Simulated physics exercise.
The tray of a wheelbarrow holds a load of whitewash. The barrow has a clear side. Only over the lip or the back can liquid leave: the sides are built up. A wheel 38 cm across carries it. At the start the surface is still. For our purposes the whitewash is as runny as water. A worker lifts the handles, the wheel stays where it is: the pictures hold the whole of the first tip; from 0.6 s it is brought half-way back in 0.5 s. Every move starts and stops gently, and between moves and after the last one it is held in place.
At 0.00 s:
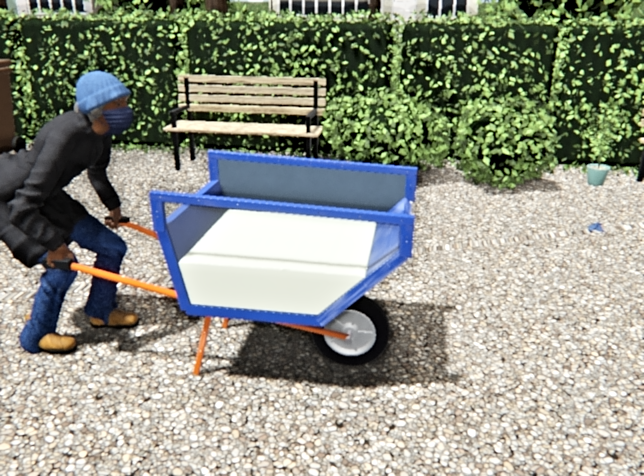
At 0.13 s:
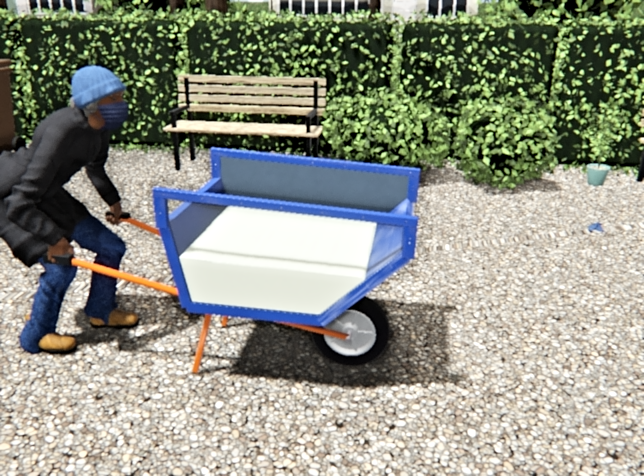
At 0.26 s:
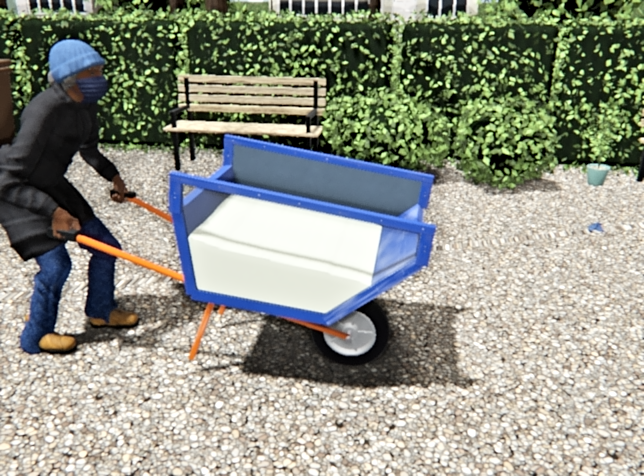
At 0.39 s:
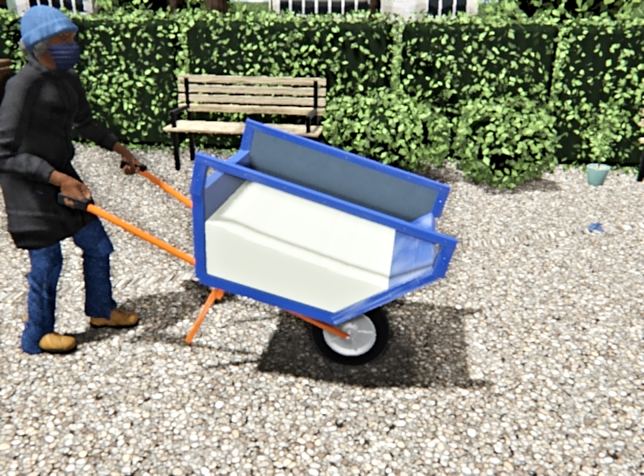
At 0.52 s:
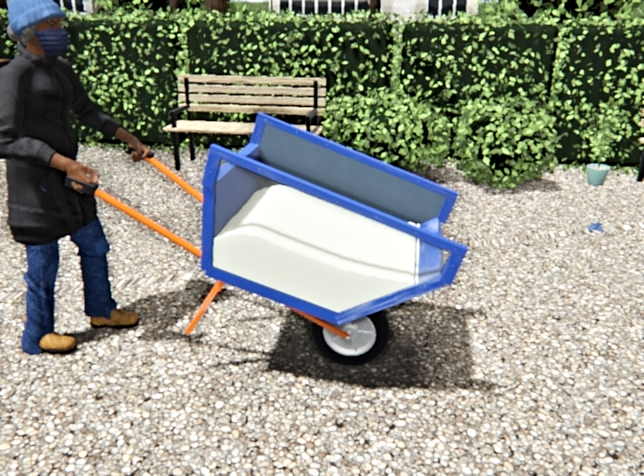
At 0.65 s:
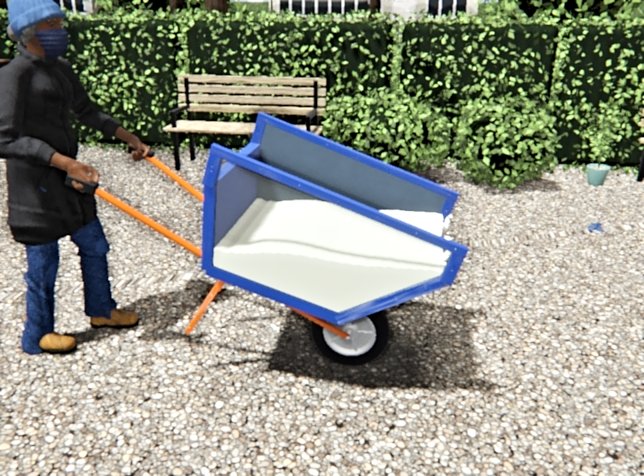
A blue wheelbarrow with a clear side tilts forwards to the right as a worker in a blue hat straightens and raises its orange handles, and the white liquid inside shifts towards the front while the tray stays tilted.
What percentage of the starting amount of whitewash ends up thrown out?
About 35 per cent.
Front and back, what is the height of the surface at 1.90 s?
Front: 10 cm; back: 16 cm.
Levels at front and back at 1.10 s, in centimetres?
About 20 cm at the front, 2 cm at the back.
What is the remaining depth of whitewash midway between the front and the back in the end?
About 10 cm.
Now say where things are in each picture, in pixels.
The surface is at (308, 271) near the front wall; the surface is at (201, 263) near the back wall; the lip is at (399, 250); the front is on the right, in the first frame.
The surface is at (310, 271) near the front wall; the surface is at (203, 260) near the back wall, in the second frame.
The surface is at (321, 270) near the front wall; the surface is at (213, 246) near the back wall; the barrow is tilted 7° forwards, in the third frame.
The surface is at (335, 271) near the front wall; the surface is at (230, 231) near the back wall; the barrow is tilted 14° forwards, in the fourth frame.
The surface is at (344, 269) near the front wall; the surface is at (237, 233) near the back wall; the barrow is tilted 18° forwards, in the fifth frame.
The surface is at (346, 263) near the front wall; the surface is at (232, 251) near the back wall; the barrow is tilted 18° forwards; the lip is at (441, 275), in the sixth frame.
After 1.10 s the barrow is at 9° forwards, the surface stands 2 cm at the back and 19 cm at the front; 27 per cent is out, over the front.
After 1.50 s the barrow is at 9° forwards, the surface stands 13 cm at the back and 15 cm at the front; 29 per cent is out, over the front.
After 1.90 s the barrow is at 9° forwards, the surface stands 16 cm at the back and 11 cm at the front; 29 per cent is out, over the front.
After 3.98 s 35 per cent is out, over the front, 32 of 91 litres.
